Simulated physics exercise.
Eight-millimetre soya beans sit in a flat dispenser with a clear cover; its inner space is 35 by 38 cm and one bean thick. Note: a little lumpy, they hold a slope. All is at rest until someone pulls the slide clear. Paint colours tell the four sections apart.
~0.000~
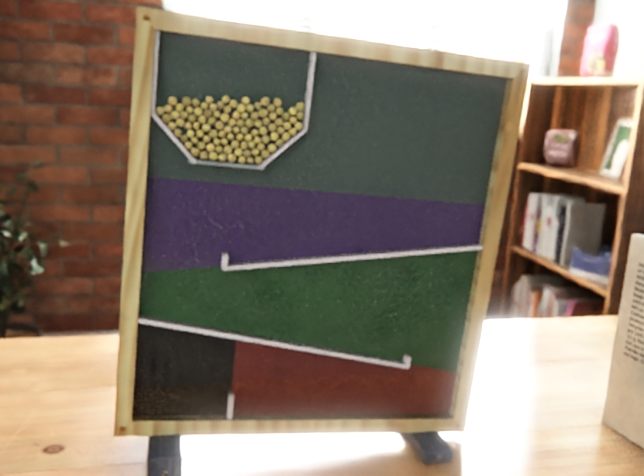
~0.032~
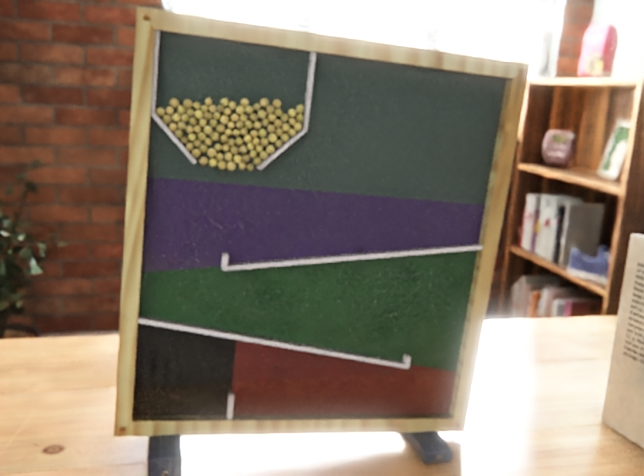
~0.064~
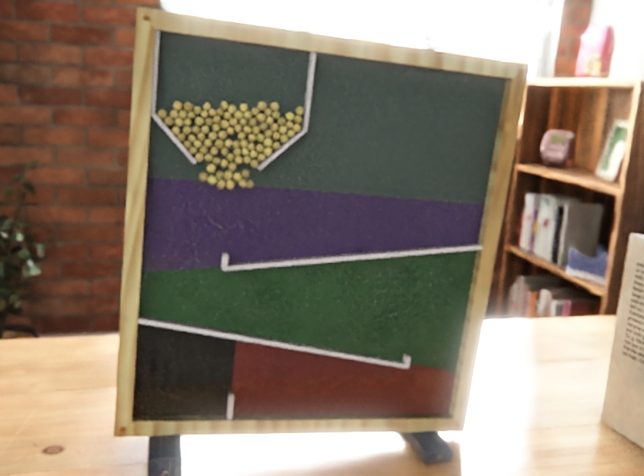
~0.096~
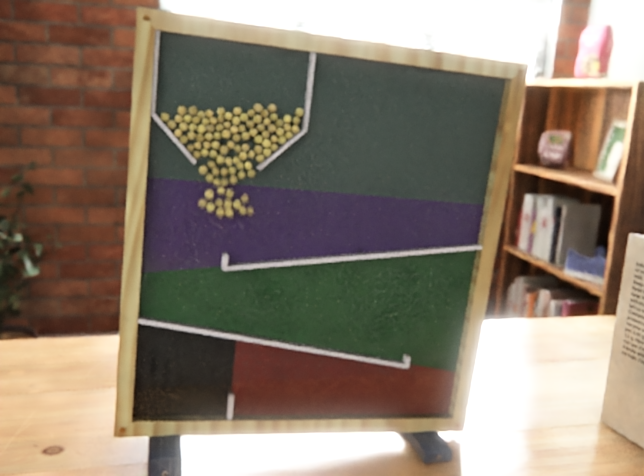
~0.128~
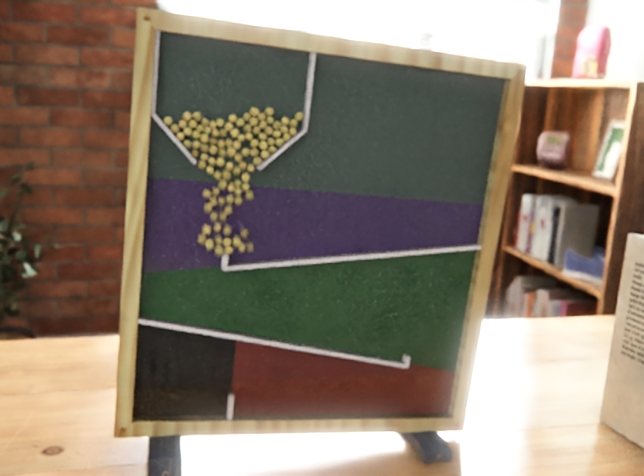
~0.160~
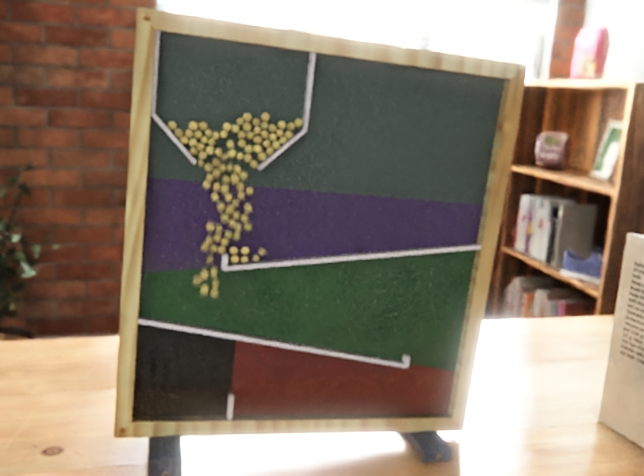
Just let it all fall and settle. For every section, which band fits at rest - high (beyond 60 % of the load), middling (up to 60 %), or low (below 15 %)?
Red section - low, purple section - middling, green section - high, black section - low.
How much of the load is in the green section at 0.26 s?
About 20 percent.
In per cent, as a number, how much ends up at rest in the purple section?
I'd put it at about 35 per cent.
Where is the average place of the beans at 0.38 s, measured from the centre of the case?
Left: About 10 cm; below: About 3 cm.
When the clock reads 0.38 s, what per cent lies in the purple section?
Around 45 per cent.
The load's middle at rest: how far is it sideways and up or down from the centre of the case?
Offset approx. 6 cm left, 6 cm below.
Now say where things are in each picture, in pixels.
Tilted 4° clockwise; about 100 beans; beans' middle (236, 130); red (338, 384), purple (303, 225), green (343, 305), black (184, 371); slide (191, 161) to (263, 168), in the first picture.
Beans' middle (236, 133); 4 out, lowest bean (250, 167), in the second picture.
Beans' middle (230, 131); 12 out, lowest bean (230, 185), in the third picture.
Beans' middle (231, 145); 25 out, lowest bean (229, 213), in the fourth picture.
Beans' middle (230, 166); 37 out, lowest bean (219, 251), in the fifth picture.
Beans' middle (235, 179); 51 out, lowest bean (215, 293); wall ends (225, 256), (406, 357), (231, 395), (158, 28) to (194, 162), (259, 168) to (313, 50), in the sixth picture.
After 0.26 s, the beans' middle is 9 cm left of and 2 cm above the centre; purple 55 %, green 20 %.
After 0.38 s, the beans' middle is 10 cm left of and 3 cm below the centre; purple 45 %, green 55 %.
After 0.61 s, the beans' middle is 8 cm left of and 5 cm below the centre; purple 35 %, green 65 %.
Settled by 1.6 s, red 0 %, purple 35 %, green 65 %, black 0 %.
